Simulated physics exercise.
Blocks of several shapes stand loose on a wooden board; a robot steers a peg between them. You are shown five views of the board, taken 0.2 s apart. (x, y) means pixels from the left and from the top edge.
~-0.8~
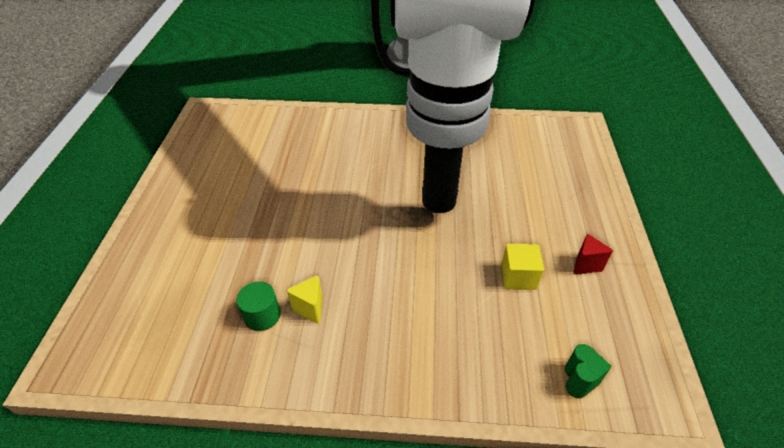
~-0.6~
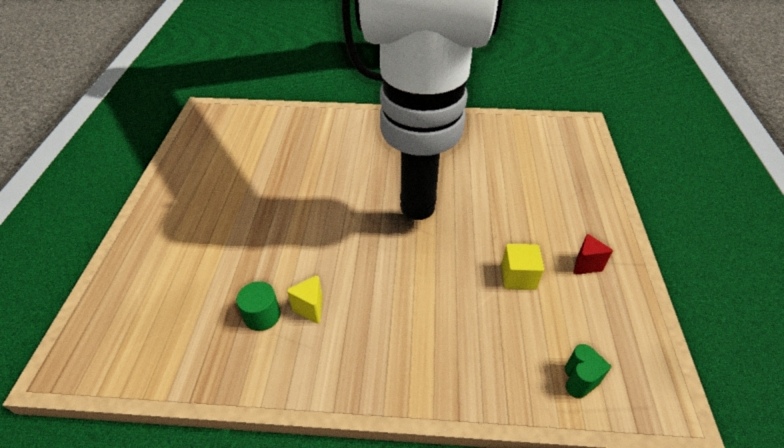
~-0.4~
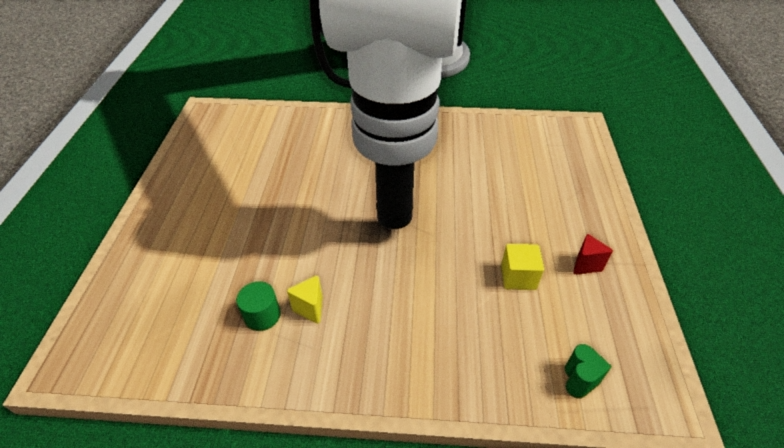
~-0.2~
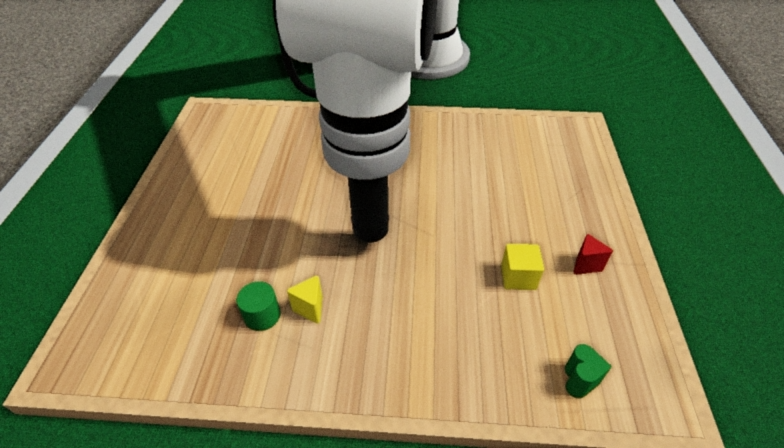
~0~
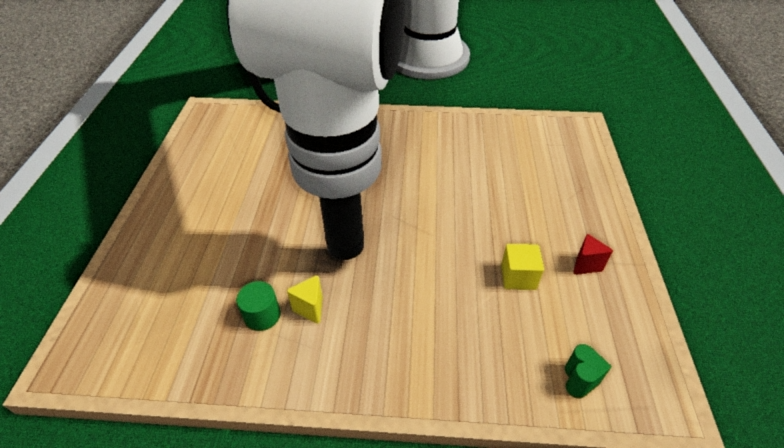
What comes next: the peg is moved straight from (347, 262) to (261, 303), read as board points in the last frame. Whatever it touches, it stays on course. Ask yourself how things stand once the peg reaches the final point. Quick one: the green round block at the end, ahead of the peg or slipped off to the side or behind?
The peg still has it in front.
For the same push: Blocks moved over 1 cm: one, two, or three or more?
This push will displace one block.
One third of the way, peg at (316, 260); nothing pushed yet.
Two thirds of the way, peg at (286, 274); nothing pushed yet.
At the end, peg at (256, 288); green round block at (232, 314); yellow triangle unmoved.
